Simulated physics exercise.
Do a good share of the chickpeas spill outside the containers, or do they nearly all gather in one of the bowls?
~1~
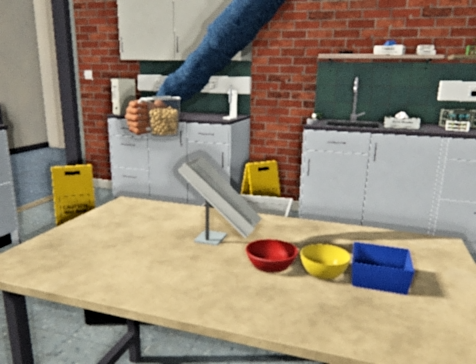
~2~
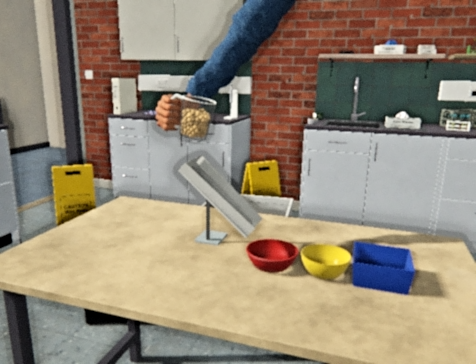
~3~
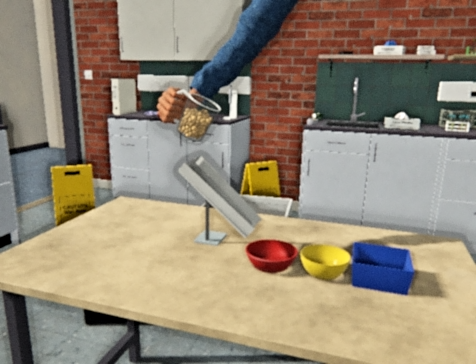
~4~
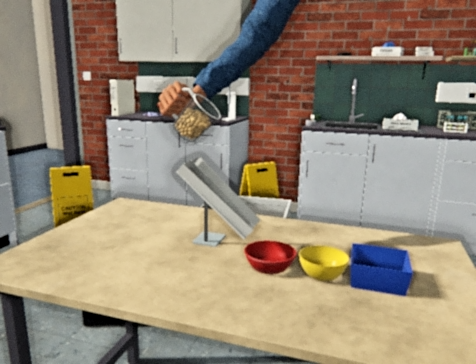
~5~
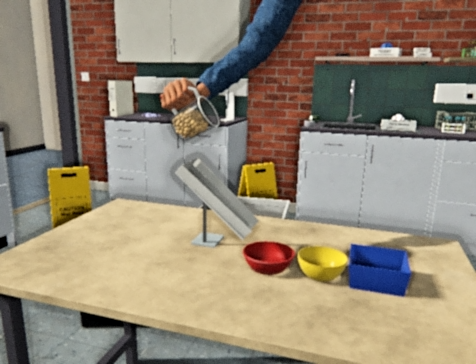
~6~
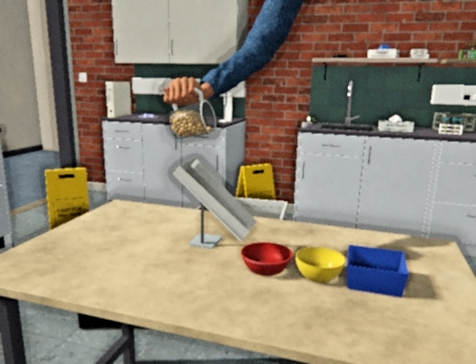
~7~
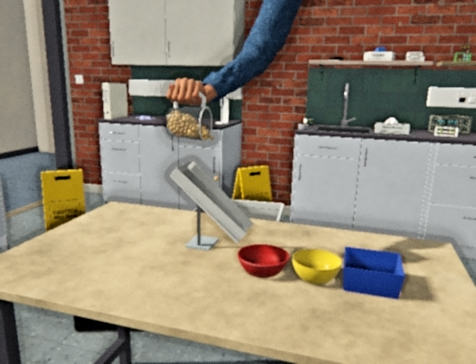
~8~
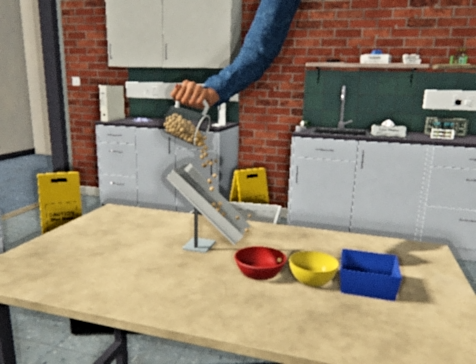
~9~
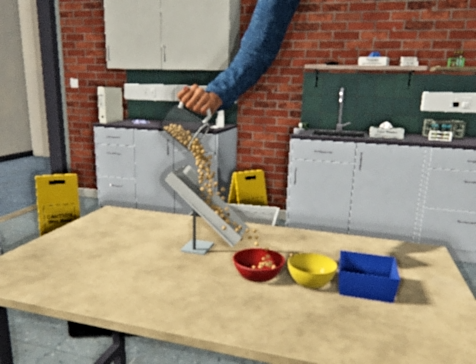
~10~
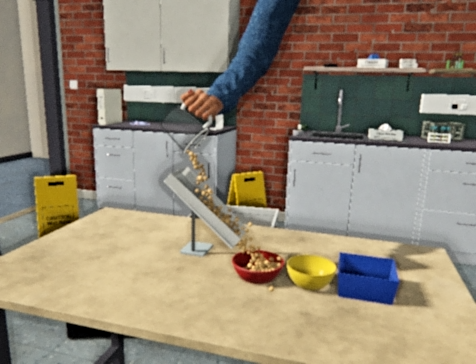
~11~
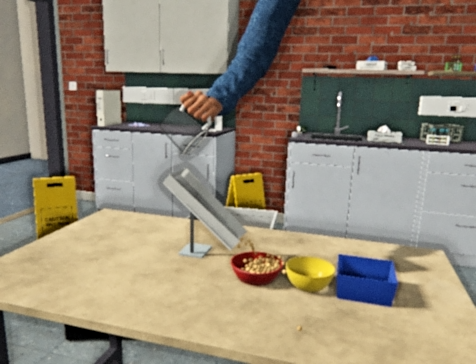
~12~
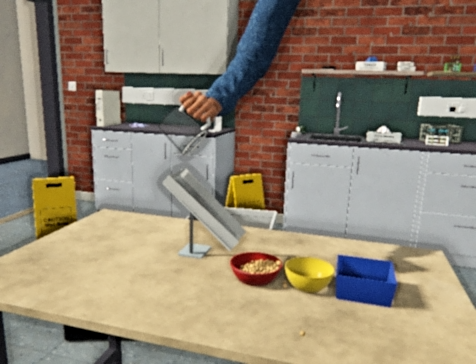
They nearly all gather in the red bowl. The yellow bowl and the blue tin get practically none, and hardly any end up outside.
A hand tips a cup of chickpeas over a sloping chute, filling the red bowl.
